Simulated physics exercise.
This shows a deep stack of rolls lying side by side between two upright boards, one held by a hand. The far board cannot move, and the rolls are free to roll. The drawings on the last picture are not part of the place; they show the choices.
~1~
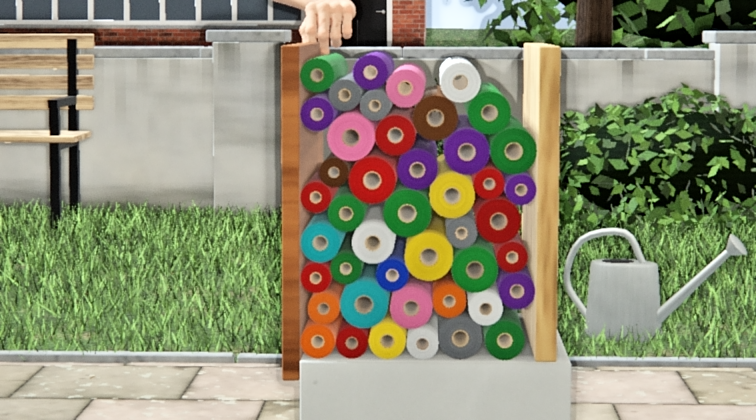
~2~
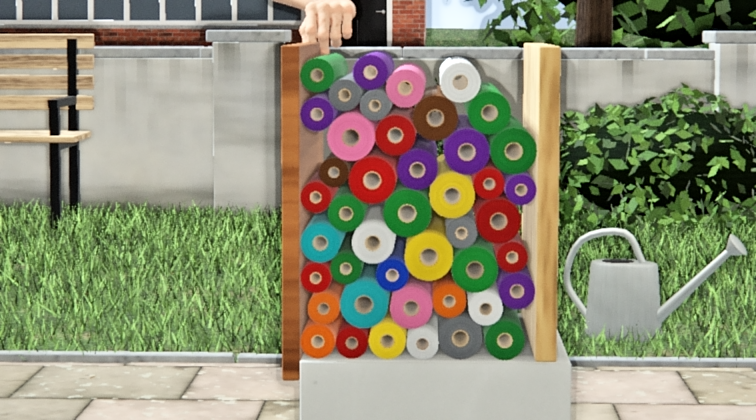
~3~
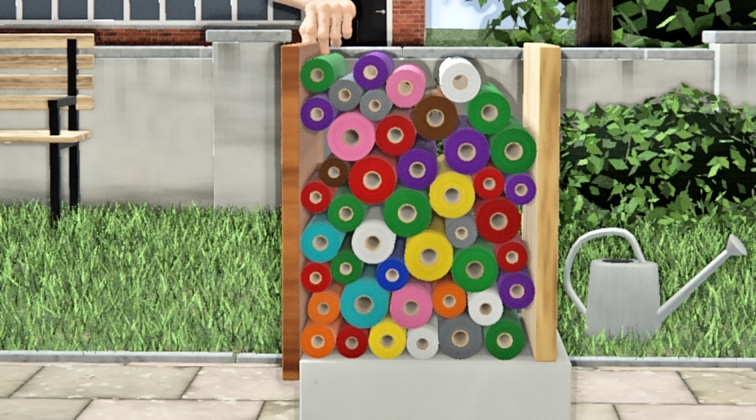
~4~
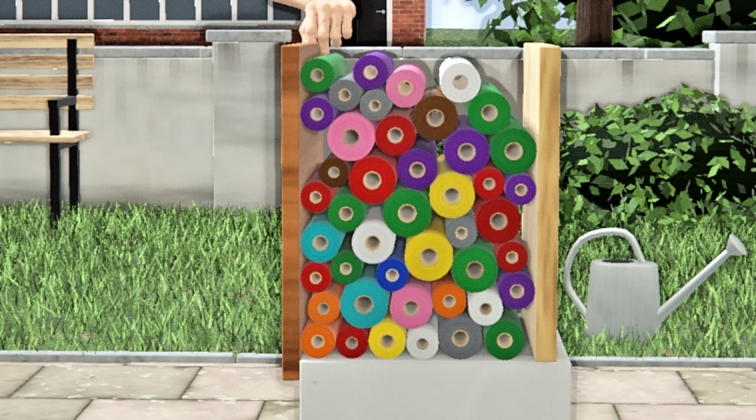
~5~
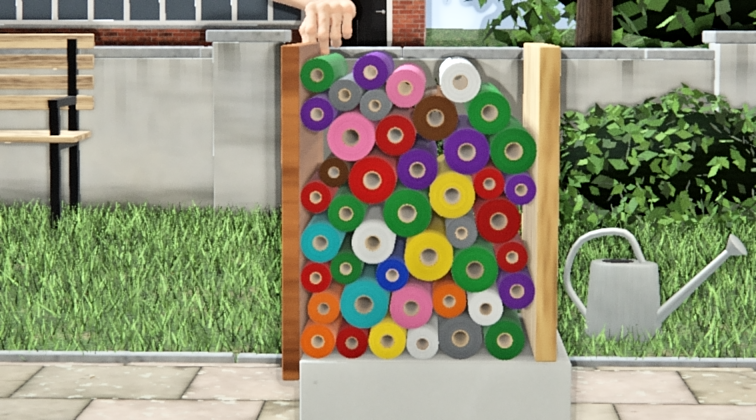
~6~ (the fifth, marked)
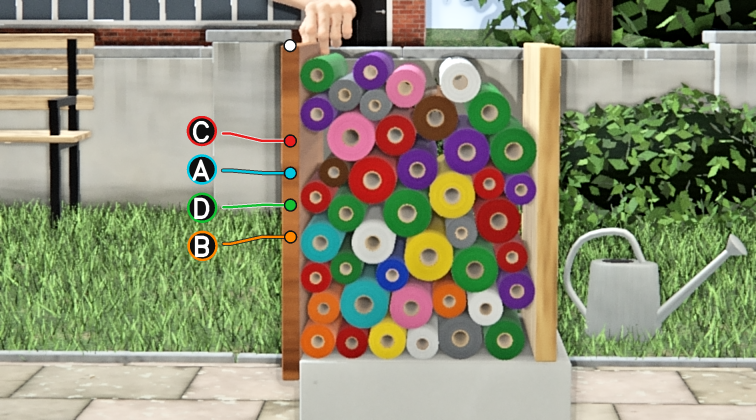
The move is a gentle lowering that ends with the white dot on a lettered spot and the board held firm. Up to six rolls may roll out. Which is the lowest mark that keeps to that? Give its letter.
It can be let down to D.
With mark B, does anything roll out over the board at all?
Yes, at B.
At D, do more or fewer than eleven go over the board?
It loses fewer than eleven.
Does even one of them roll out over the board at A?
At A: Yes.
On the marked copy, A at (291, 173); B at (291, 237); C at (291, 141); D at (291, 205); the white dot at (290, 45).
With D. Early on, top of the board (300, 116).
Further on, top of the board (300, 195).
At the end, top of the board (300, 205), five out over the board.
As for the rest, A three out over the board; B more than six out over the board; C none out over the board.
